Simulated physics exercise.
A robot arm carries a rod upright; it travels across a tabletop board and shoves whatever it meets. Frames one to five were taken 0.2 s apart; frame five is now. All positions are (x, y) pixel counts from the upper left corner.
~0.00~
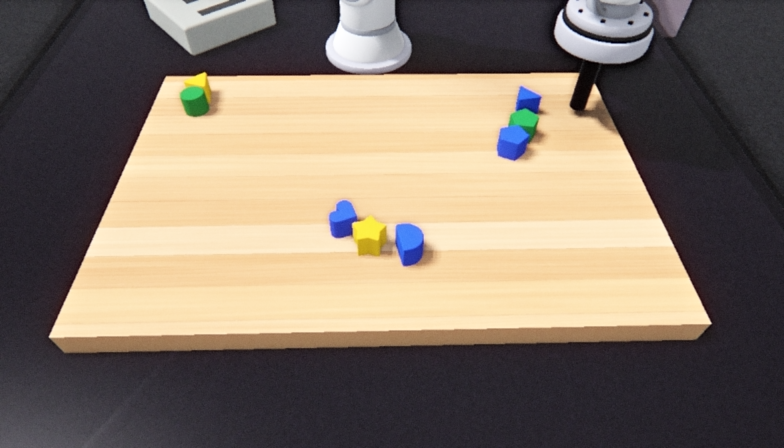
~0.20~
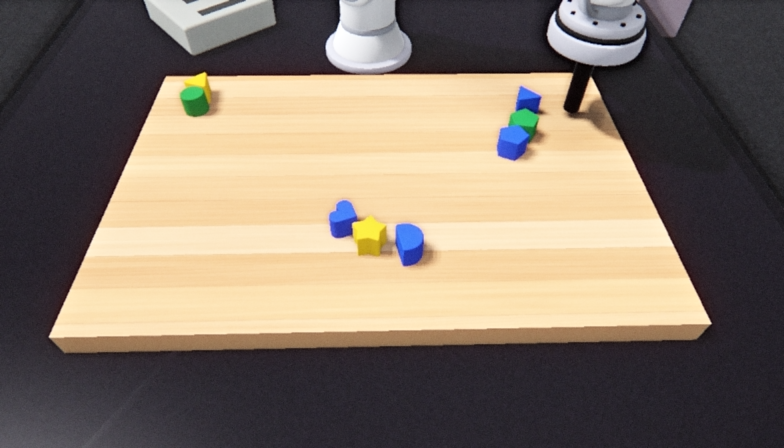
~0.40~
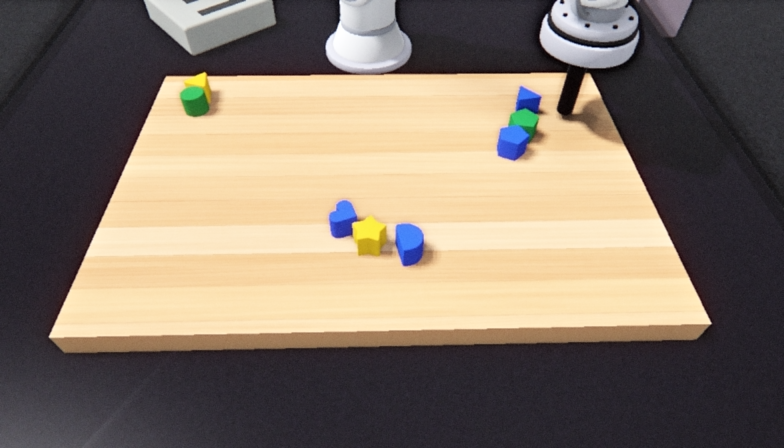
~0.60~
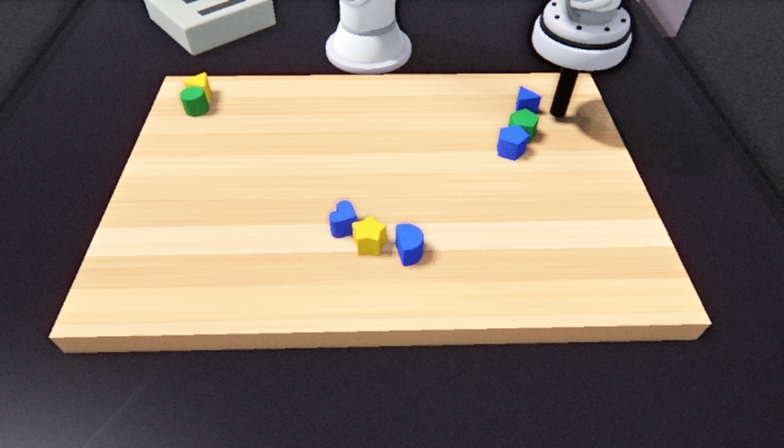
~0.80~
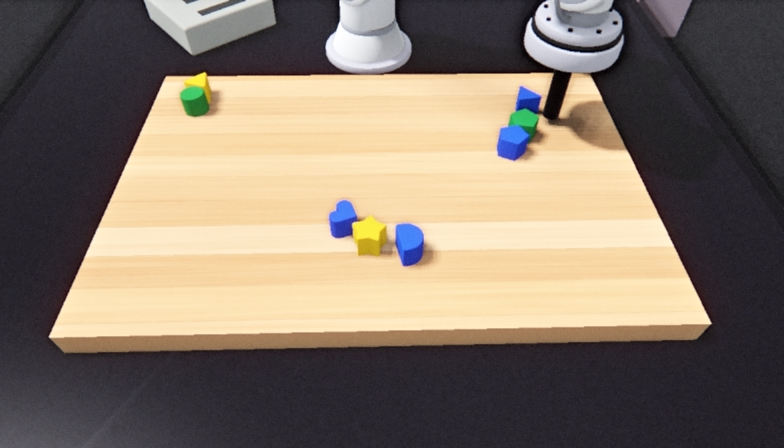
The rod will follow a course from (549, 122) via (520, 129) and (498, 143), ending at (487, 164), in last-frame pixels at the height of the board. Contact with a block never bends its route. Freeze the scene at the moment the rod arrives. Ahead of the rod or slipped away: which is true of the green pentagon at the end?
The green pentagon stays in front.
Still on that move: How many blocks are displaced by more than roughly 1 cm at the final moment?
Answer: 2.
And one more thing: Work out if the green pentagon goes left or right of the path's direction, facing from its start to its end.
The green pentagon goes left.
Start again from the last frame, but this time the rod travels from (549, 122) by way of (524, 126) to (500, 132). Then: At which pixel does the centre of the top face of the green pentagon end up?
The middle of its upper face will lie at (506, 128).
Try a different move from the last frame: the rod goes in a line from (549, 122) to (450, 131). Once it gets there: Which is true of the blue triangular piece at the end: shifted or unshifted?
It is still on its spot.
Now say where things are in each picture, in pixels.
Rod's lower end (577, 106); blue pentagon (514, 134); green pentagon (525, 117); blue triangular piece (527, 93), in the first frame.
Rod (571, 109); blocks still, in the second frame.
Rod (564, 111); blocks still, in the third frame.
Rod (558, 113); blocks still, in the fourth frame.
Rod (551, 115); blue pentagon (514, 134); green pentagon (525, 117); blue triangular piece (527, 93), in the fifth frame.
On the path given first. One third of the way, rod (521, 122); blue pentagon (510, 140), turned 15° anticlockwise; green pentagon (515, 122).
Two thirds of the way, rod (500, 137); blue pentagon (505, 155), turned 70° anticlockwise; green pentagon (494, 138), turned 20° anticlockwise.
At the end, rod (488, 158); blue pentagon (509, 176), turned 95° anticlockwise; green pentagon (488, 162), turned 45° anticlockwise; blue triangular piece still.
